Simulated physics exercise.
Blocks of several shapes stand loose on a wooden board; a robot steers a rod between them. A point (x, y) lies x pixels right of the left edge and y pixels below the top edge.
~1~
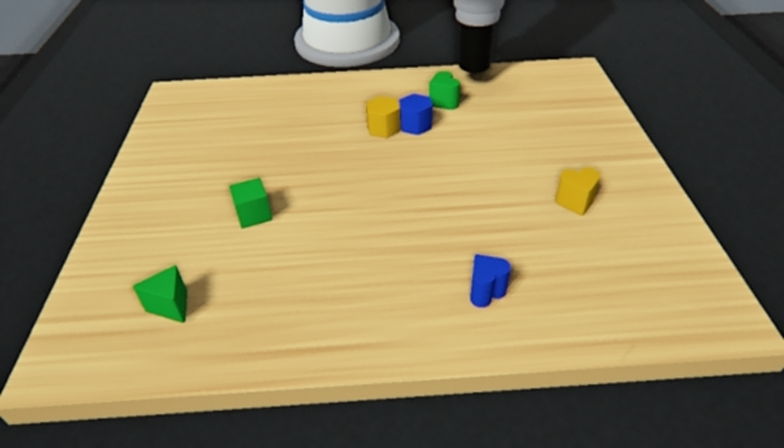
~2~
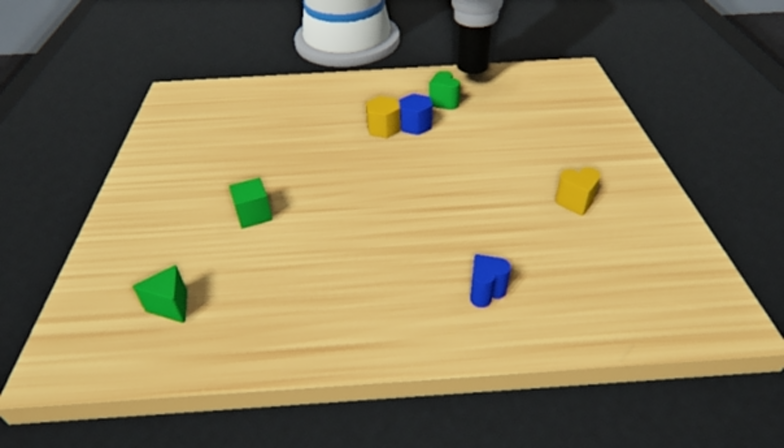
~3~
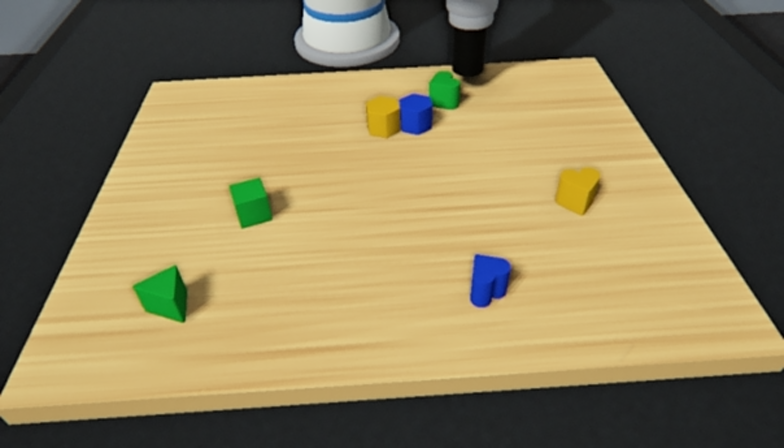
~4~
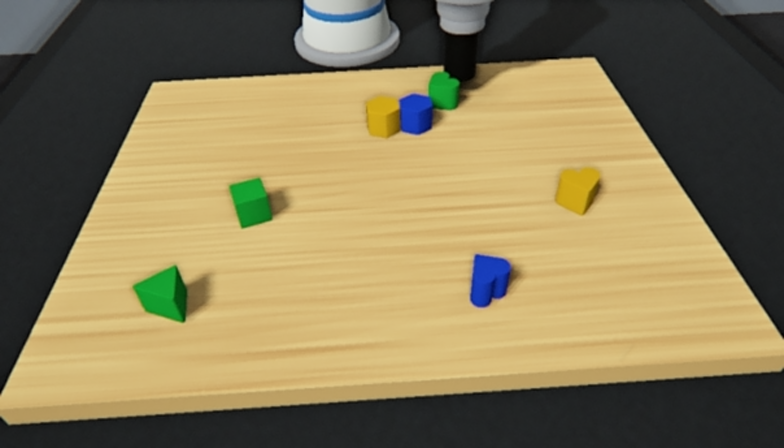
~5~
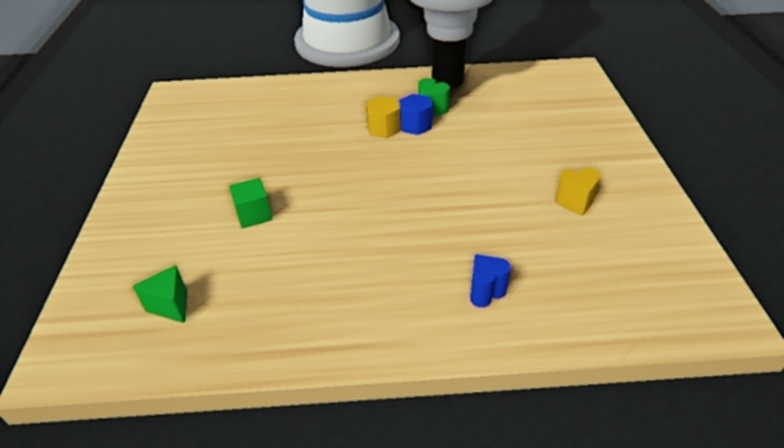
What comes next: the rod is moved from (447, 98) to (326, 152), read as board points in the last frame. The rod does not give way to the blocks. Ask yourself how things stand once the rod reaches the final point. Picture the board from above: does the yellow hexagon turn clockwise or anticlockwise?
Watching from overhead, you'd notice the yellow hexagon rotating clockwise.
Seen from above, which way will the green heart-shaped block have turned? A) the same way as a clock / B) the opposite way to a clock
B
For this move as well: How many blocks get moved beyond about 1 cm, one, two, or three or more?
I think three or more will be displaced.
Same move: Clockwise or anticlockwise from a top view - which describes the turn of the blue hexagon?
Its rotation is counterclockwise.
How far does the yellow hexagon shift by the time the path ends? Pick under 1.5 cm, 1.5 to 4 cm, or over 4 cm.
The shift is above 4 cm.
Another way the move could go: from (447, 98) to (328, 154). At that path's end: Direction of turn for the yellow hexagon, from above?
Looking down on the board, it turns clockwise.
On the path given first. One third of the way, rod (409, 98); yellow hexagon (364, 109); blue hexagon (410, 119), turned 40° anticlockwise; green heart-shaped block (393, 104).
Two thirds of the way, rod (367, 116); yellow hexagon (322, 122), turned 15° clockwise; blue hexagon (408, 121), turned 55° anticlockwise; green heart-shaped block (355, 125), turned 20° anticlockwise.
At the end, rod (323, 135); yellow hexagon (287, 130), turned 65° clockwise; blue hexagon (408, 121), turned 55° anticlockwise; green heart-shaped block (342, 141), turned 80° anticlockwise.
